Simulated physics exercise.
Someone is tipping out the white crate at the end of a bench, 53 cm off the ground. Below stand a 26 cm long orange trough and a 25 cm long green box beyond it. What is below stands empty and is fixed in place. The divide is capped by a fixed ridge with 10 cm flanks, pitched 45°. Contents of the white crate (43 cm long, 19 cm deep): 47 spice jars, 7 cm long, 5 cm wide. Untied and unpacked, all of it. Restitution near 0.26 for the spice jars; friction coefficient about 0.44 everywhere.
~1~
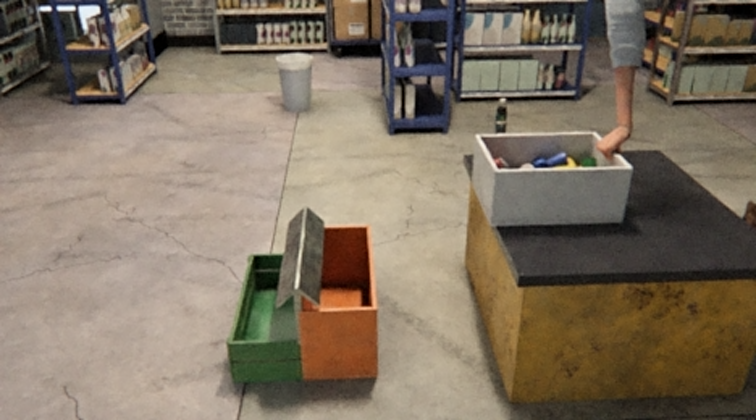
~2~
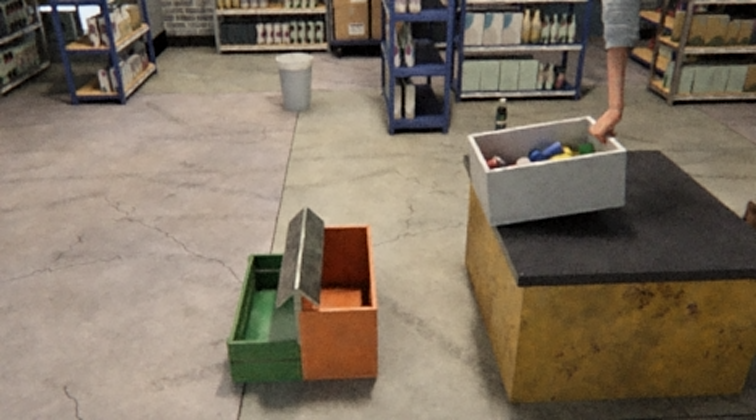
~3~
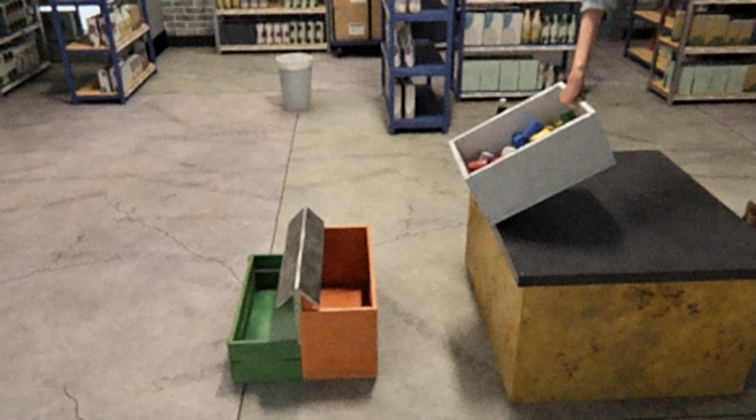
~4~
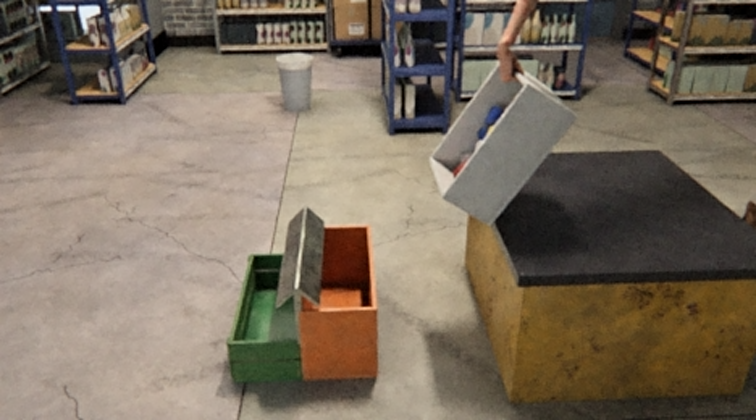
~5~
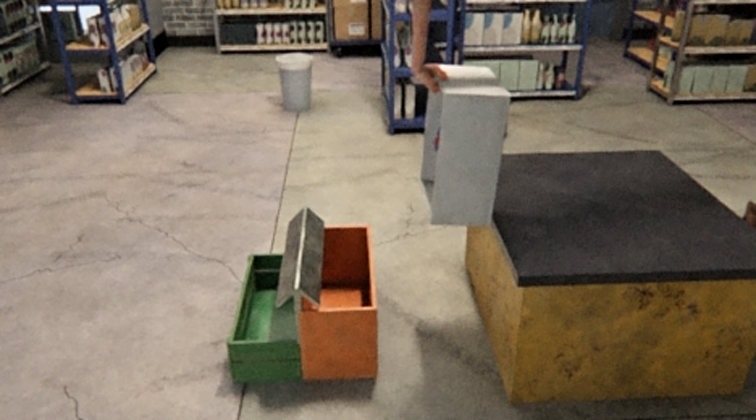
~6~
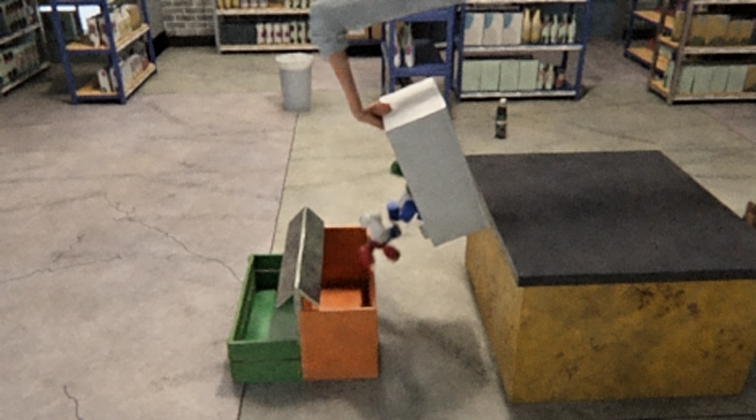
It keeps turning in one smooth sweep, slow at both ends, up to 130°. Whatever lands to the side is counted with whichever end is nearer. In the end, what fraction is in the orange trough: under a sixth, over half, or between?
From a sixth to a half of the spice jars end in the orange trough.
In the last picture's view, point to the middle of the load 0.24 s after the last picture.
The middle of the load sits near (393, 256).
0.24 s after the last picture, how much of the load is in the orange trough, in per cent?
I'd put it near 20 in a hundred by then.
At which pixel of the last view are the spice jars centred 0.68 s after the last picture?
Estimated centre in the last picture: (386, 313).
Then, 0.11 s after the last picture, tilt 122°; 21 still in the white crate, 4 in the orange trough, 2 on the ground short of the orange trough and 20 in the air.
Then, 0.24 s after the last picture, tilt 129°; 9 still in the white crate, 9 in the orange trough, 6 on the ground short of the orange trough and 23 in the air.
Then, 0.44 s after the last picture, tilt 130°; 14 in the orange trough, 19 on the ground short of the orange trough and 14 in the air.
Outcome (0.68 s after the last picture), 14 in the orange trough and 33 on the ground short of the orange trough. Asked share, 14 of 47, 30 per cent.
